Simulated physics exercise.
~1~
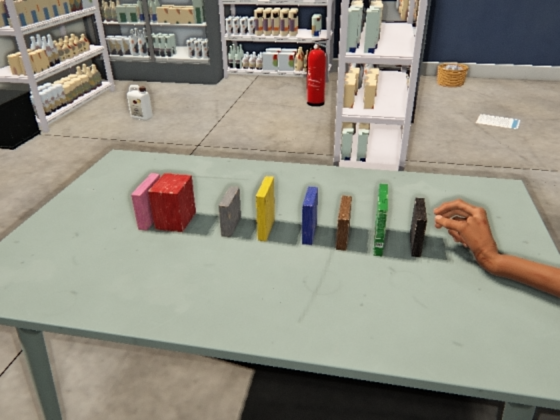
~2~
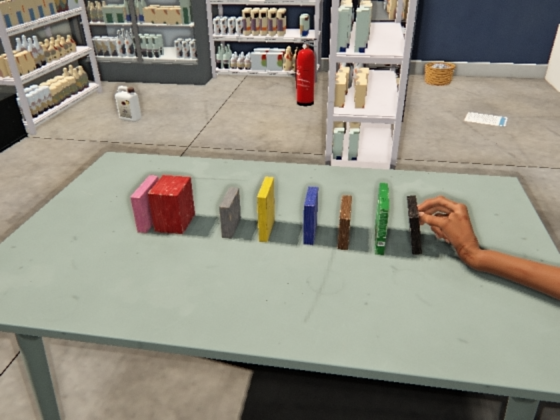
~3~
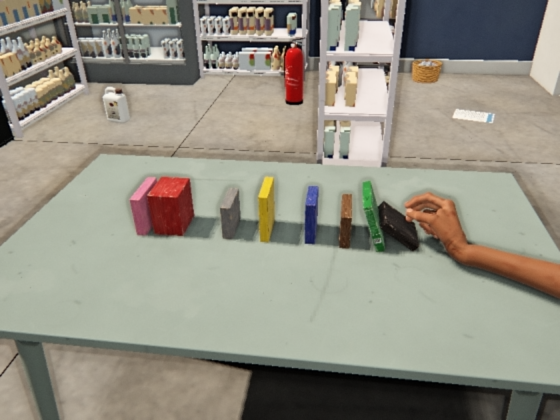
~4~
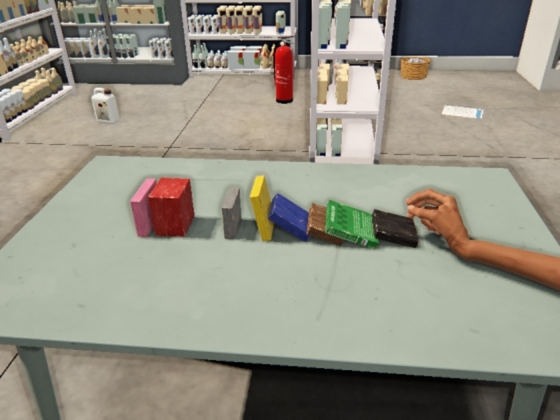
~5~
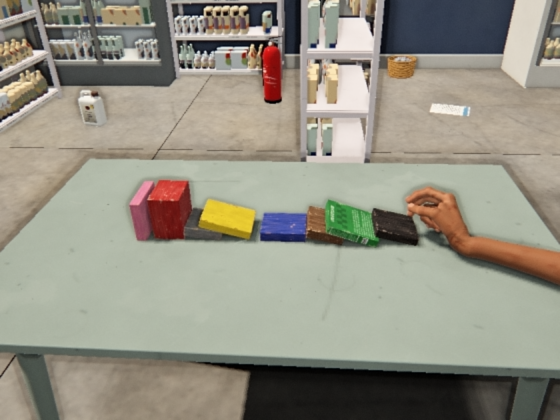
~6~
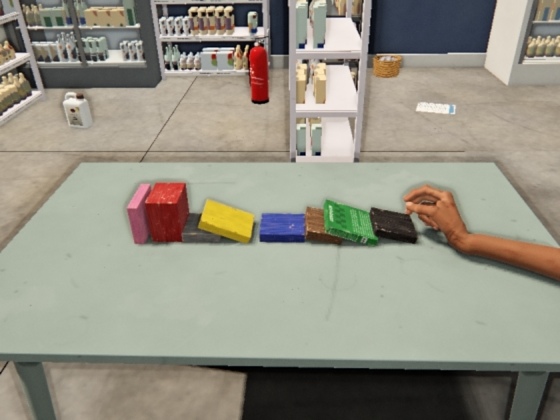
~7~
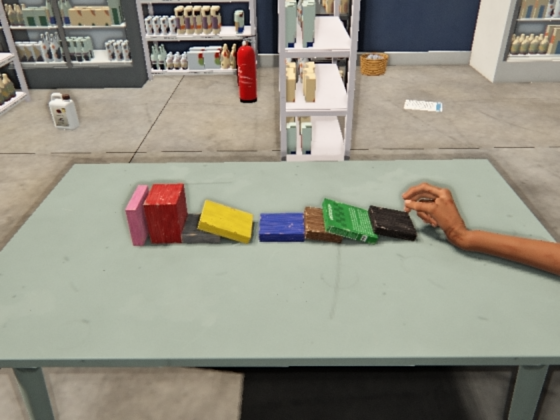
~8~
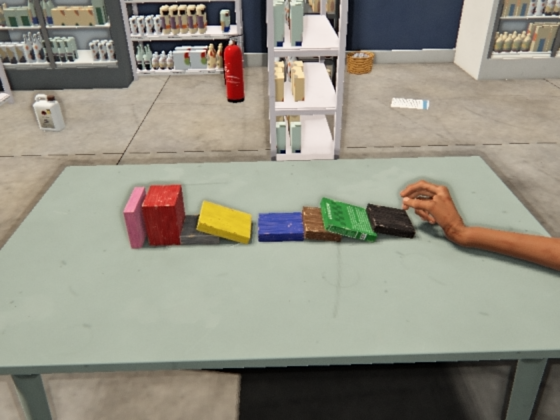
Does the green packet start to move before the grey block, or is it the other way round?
The green packet moves first, leaning left as the black block tips against it. The grey block is still upright then and only goes over later, around when the yellow block falls.
